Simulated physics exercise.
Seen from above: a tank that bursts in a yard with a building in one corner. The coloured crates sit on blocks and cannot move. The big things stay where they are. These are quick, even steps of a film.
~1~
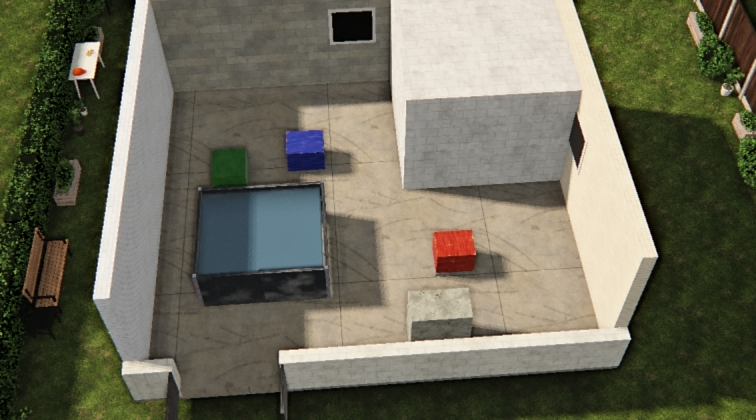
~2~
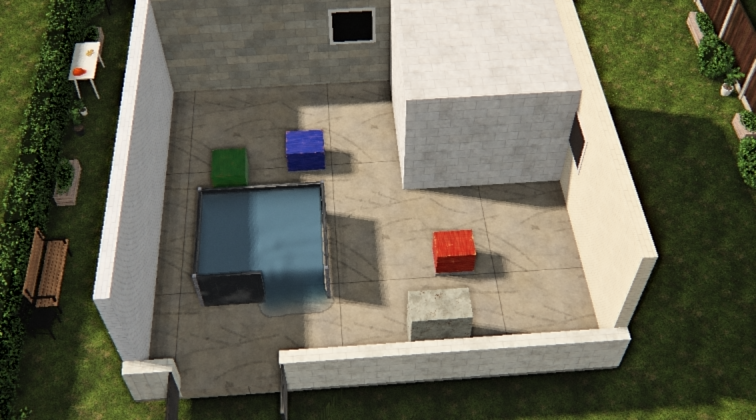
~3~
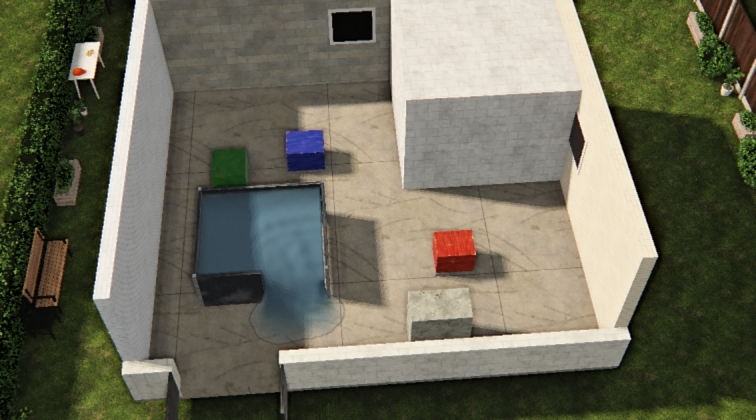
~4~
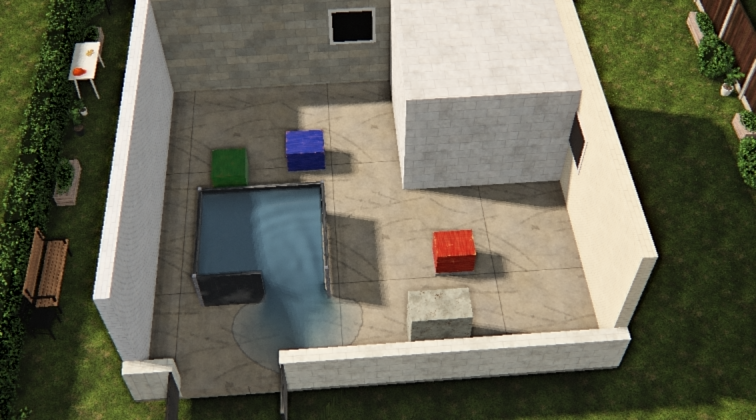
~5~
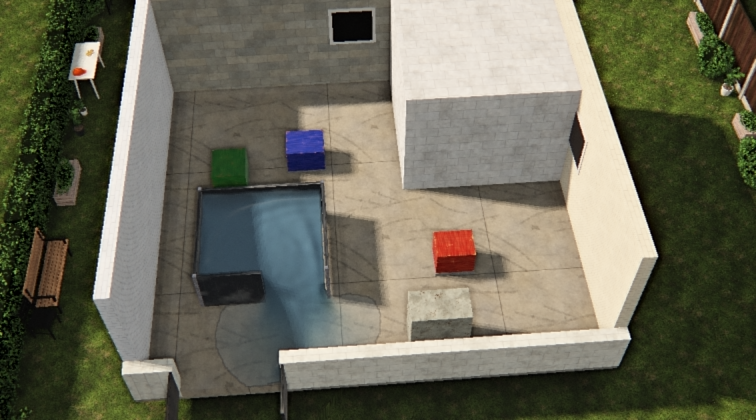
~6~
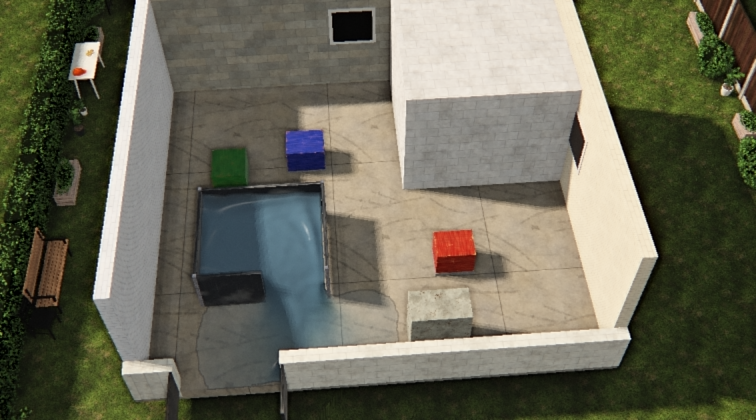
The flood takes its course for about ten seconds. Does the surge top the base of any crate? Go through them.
One by one: The red crate is soaked; the blue crate is soaked; the green crate keeps dry.
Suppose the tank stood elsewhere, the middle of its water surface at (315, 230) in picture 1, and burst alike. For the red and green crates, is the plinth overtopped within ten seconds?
In short: Red is wetted, green is wetted.
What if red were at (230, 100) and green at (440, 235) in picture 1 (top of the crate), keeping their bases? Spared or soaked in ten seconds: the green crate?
One by one: The green crate gets wet.
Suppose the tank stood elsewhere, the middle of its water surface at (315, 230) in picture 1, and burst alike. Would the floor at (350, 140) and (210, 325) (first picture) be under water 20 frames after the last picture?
In turn: Clear, flooded.
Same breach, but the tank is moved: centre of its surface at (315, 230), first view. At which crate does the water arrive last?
The one in blue.
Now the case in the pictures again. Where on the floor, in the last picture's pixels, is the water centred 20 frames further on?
At about (324, 281).
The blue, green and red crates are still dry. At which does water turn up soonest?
First comes the one in red.
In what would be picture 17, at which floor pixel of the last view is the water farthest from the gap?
Near (600, 349).
A moment on, water covers 15 % of the floor; the red crate not reached, the blue crate not reached, the green crate not reached.
Next, water covers 30 % of the floor; the red crate water round its plinth, the blue crate not reached, the green crate not reached.
Then, water covers 55 % of the floor; the red crate water round its plinth, the blue crate water round its plinth, the green crate not reached.
Later, water covers 80 % of the floor; the red crate water round its plinth, the blue crate water round its plinth, the green crate water round its plinth.
In the end, water covers 100 % of the floor; the red crate was topped, the blue crate was topped, the green crate stayed above the water.
